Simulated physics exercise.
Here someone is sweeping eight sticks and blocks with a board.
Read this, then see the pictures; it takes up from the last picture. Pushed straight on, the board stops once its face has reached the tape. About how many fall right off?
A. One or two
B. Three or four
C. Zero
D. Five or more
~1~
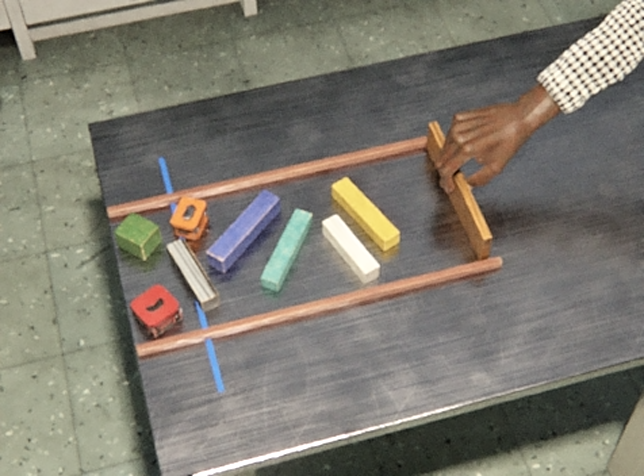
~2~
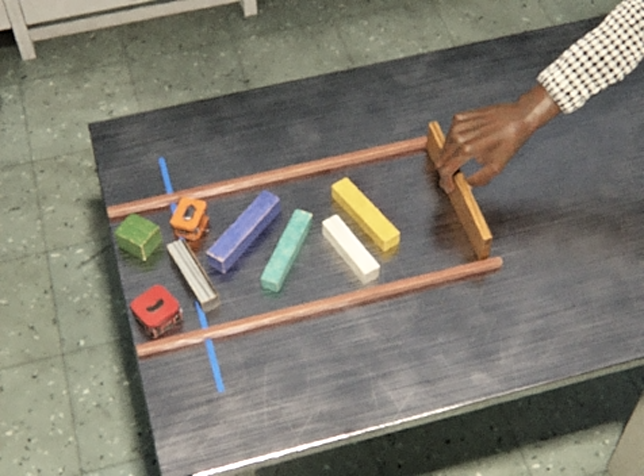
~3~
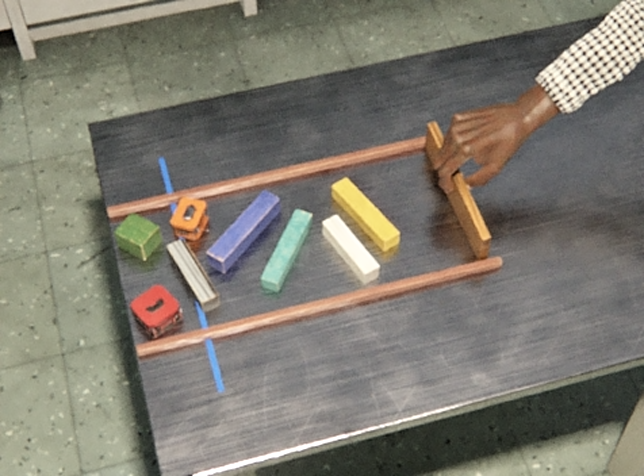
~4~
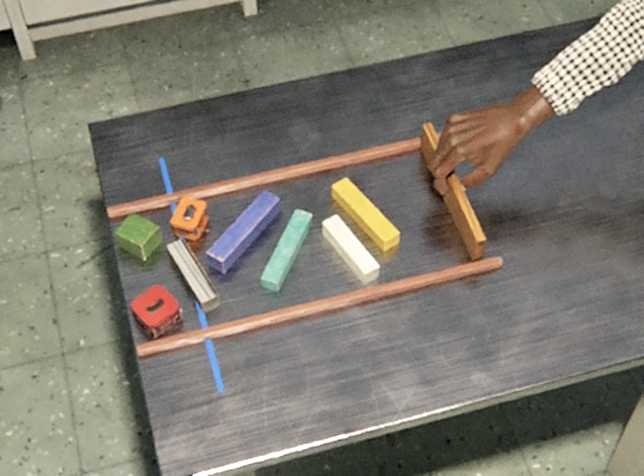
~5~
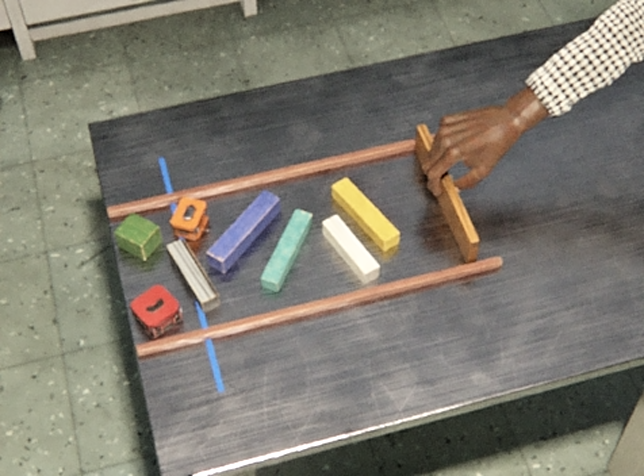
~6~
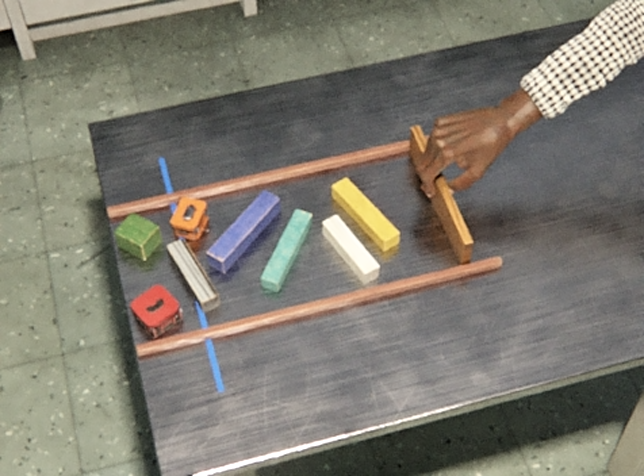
Three or four.
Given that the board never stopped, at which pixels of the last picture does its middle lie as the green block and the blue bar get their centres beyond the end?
Approx. (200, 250) / approx. (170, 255) for the other.
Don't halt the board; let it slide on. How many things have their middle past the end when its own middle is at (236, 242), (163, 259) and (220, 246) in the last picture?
In order, that gives 0, then 6, then 1.
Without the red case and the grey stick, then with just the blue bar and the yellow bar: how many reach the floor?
Result, first then second: 1, 1.
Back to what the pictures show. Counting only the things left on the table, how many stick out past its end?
My count gives 3.
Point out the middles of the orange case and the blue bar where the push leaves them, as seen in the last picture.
Roughly (114, 226); the other one roughly (132, 245).
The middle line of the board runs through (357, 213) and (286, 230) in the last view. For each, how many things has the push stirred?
2 and 4.
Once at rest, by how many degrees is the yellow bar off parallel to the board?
Angle: Close to 0 degrees.
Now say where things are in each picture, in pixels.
The first frame shows green block (138, 236); red case (156, 311); grey stick (193, 275); board (458, 190); tape (189, 265).
The second frame shows red case (156, 312); yellow bar (365, 214).
The third frame shows grey stick (193, 275); blue bar (245, 231).
The fourth frame shows green block (138, 236); board (452, 192).
The fifth frame shows red case (156, 312); turquoise bar (287, 250).
The sixth frame shows green block (138, 236); red case (156, 312); grey stick (193, 275); board (440, 194); tape (189, 265).
Soon after, none off yet; green block at rest near (138, 236); red case at rest near (156, 312); grey stick at rest near (193, 275).
In the end, the number that fall off is three or four; gone, grey stick, red case and green block.
